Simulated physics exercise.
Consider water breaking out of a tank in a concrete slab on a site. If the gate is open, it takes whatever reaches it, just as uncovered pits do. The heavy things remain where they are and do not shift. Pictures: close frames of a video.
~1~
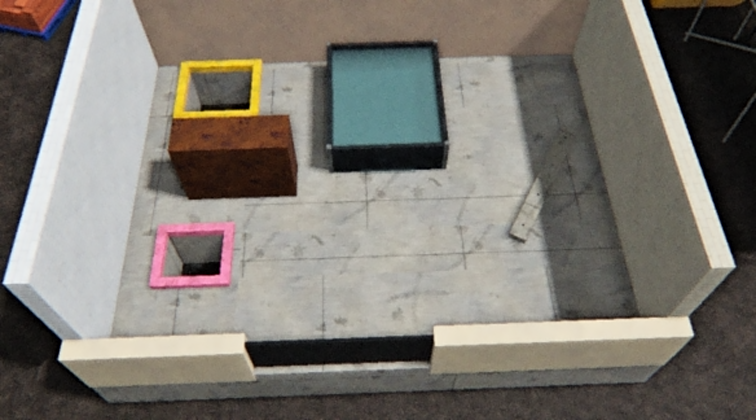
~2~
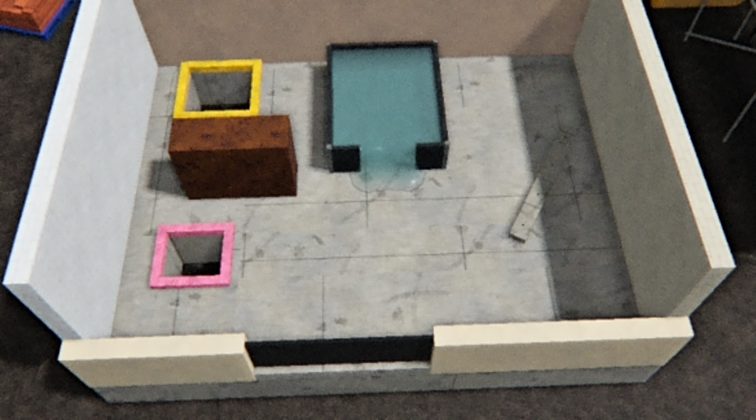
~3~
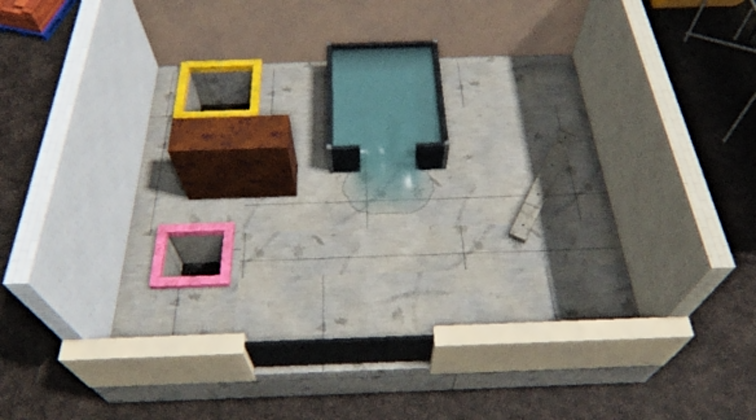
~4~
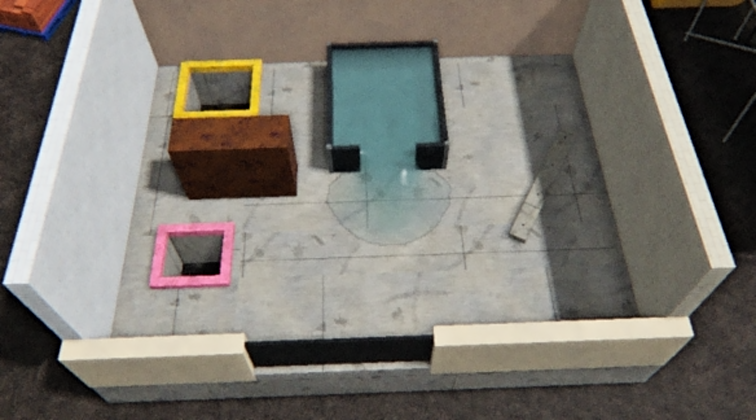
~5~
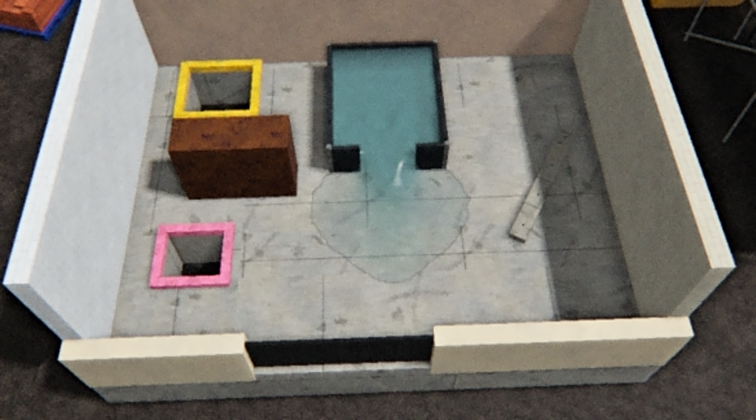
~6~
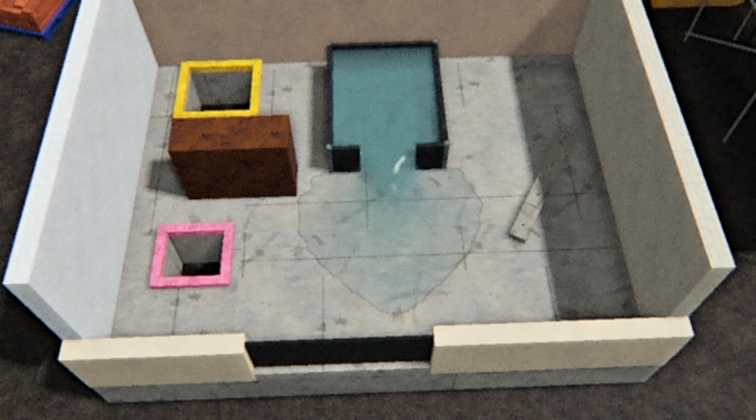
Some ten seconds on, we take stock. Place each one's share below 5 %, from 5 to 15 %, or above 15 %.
In order: The gate is left holding a tiny amount - below five per cent; the yellow pit is left holding a tiny amount - below five per cent; the pink pit is left holding a tiny amount - below five per cent.
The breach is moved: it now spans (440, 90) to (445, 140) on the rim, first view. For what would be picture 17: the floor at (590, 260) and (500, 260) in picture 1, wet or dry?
First point: Inundated; second point: Inundated.
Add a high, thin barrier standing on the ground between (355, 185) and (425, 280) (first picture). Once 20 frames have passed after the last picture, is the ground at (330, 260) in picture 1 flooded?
Untouched.
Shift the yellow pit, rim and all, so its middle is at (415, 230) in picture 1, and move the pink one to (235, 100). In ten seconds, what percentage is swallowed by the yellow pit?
Yellow: 30 %.
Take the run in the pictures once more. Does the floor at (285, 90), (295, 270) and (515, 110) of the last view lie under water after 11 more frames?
Well, in turn they'd be dry underfoot, wet underfoot and dry underfoot.
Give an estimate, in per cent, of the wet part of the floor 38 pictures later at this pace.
Some 65 in a hundred.
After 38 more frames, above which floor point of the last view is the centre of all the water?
About (377, 220).
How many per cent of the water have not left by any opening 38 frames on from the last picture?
Roughly 100 out of every hundred parts.
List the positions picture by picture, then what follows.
The first picture shows the water tank at (385, 96) is whole and still.
In the second picture, water pours out at (388, 160) and has run to (357, 182).
In the third picture, the front is at (362, 206), out from the gap at (388, 162).
In the fourth picture, water pours out at (388, 161) and has run to (407, 237).
In the fifth picture, water pours out at (388, 161) and has run to (391, 277).
In the sixth picture, the front is at (388, 306), out from the gap at (388, 161).
A moment on, water covers 25 % of the floor; the gate 0 %, the yellow pit 0 %, the pink pit 0 %.
Next, water covers 35 % of the floor; the gate 0 %, the yellow pit 0 %, the pink pit 0 %.
Then, water covers 45 % of the floor; the gate 0 %, the yellow pit 0 %, the pink pit 0 %.
Later, water covers 65 % of the floor; the gate 0 %, the yellow pit 0 %, the pink pit 0 %.
In the end, water covers 85 % of the floor; the gate 0 %, the yellow pit 0 %, the pink pit 0 %.
